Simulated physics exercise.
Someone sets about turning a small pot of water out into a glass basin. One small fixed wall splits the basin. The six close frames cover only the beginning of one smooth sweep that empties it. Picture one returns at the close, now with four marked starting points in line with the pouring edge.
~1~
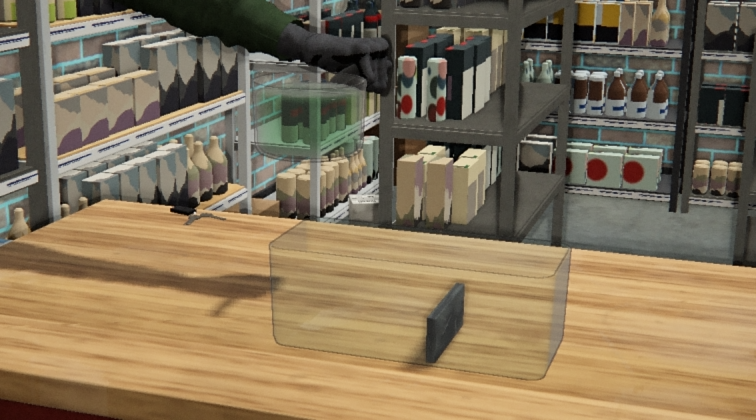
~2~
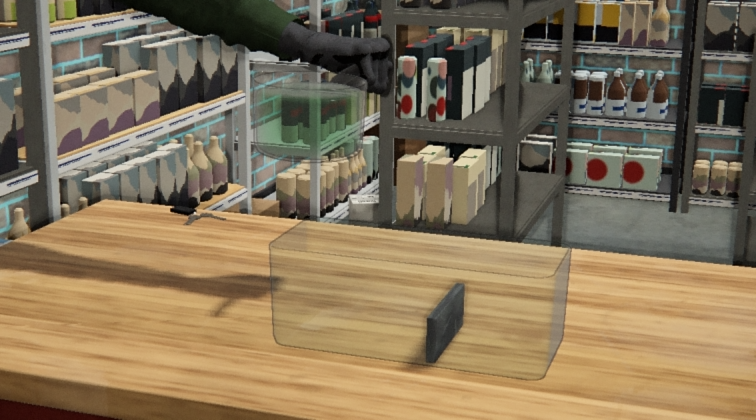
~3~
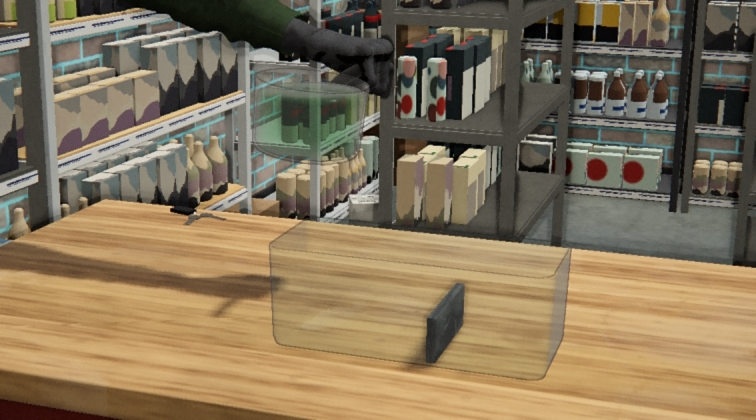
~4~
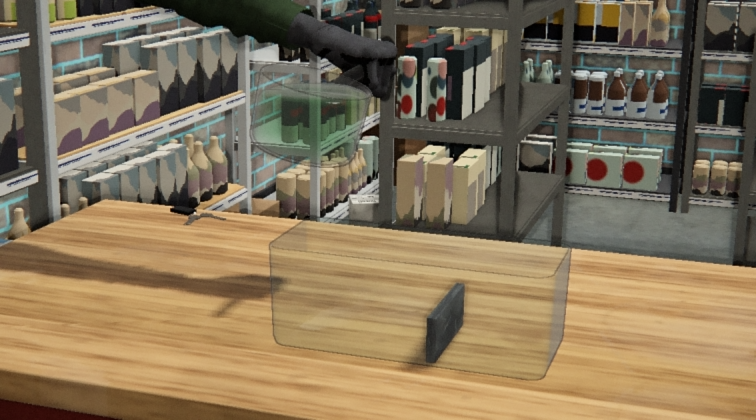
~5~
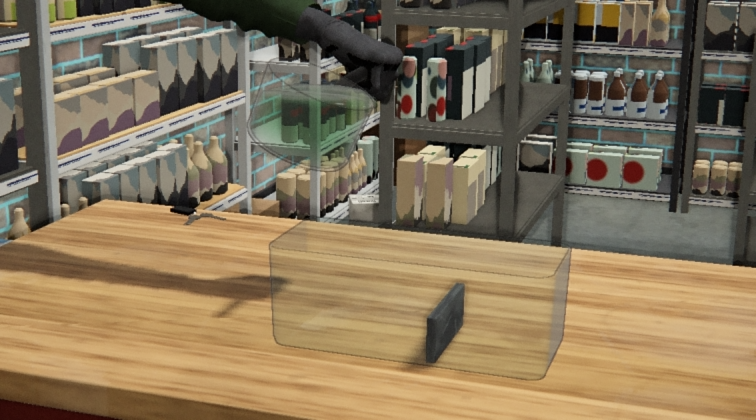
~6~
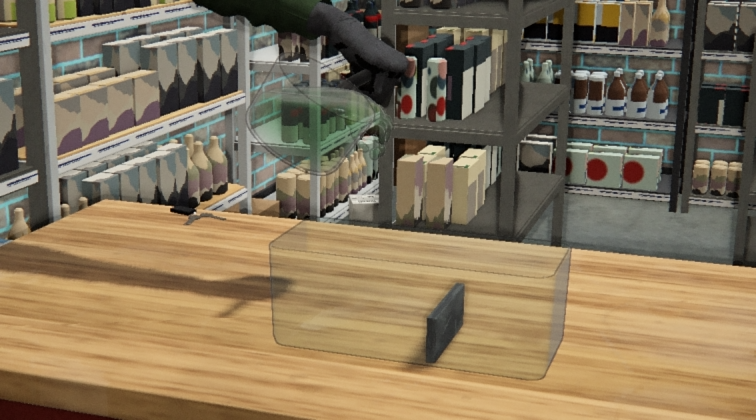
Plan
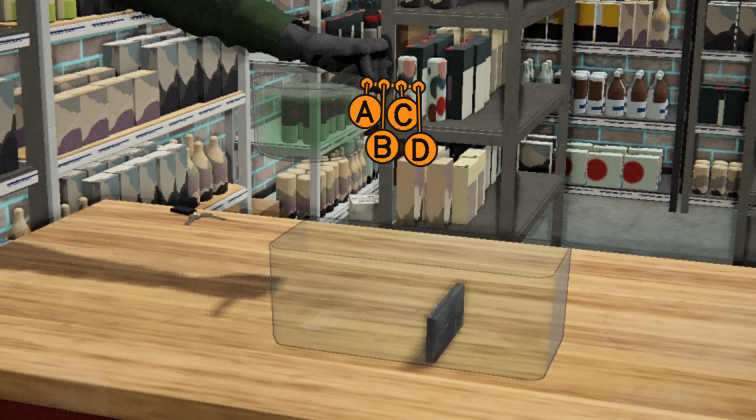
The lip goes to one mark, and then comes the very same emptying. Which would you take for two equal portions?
Take B.
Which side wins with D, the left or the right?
The right side.
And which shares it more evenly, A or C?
It is C.
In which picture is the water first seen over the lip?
Picture 5.
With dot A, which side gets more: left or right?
More ends on the left.
In orange, A at (367, 83); B at (384, 84); C at (401, 85); D at (418, 87).
Choosing A, about 79 % ends left of the wall and 20 % right of it.
Choosing B, about 51 % ends left of the wall and 49 % right of it.
Choosing C, about 31 % ends left of the wall and 68 % right of it.
Choosing D, about 15 % ends left of the wall and 84 % right of it.
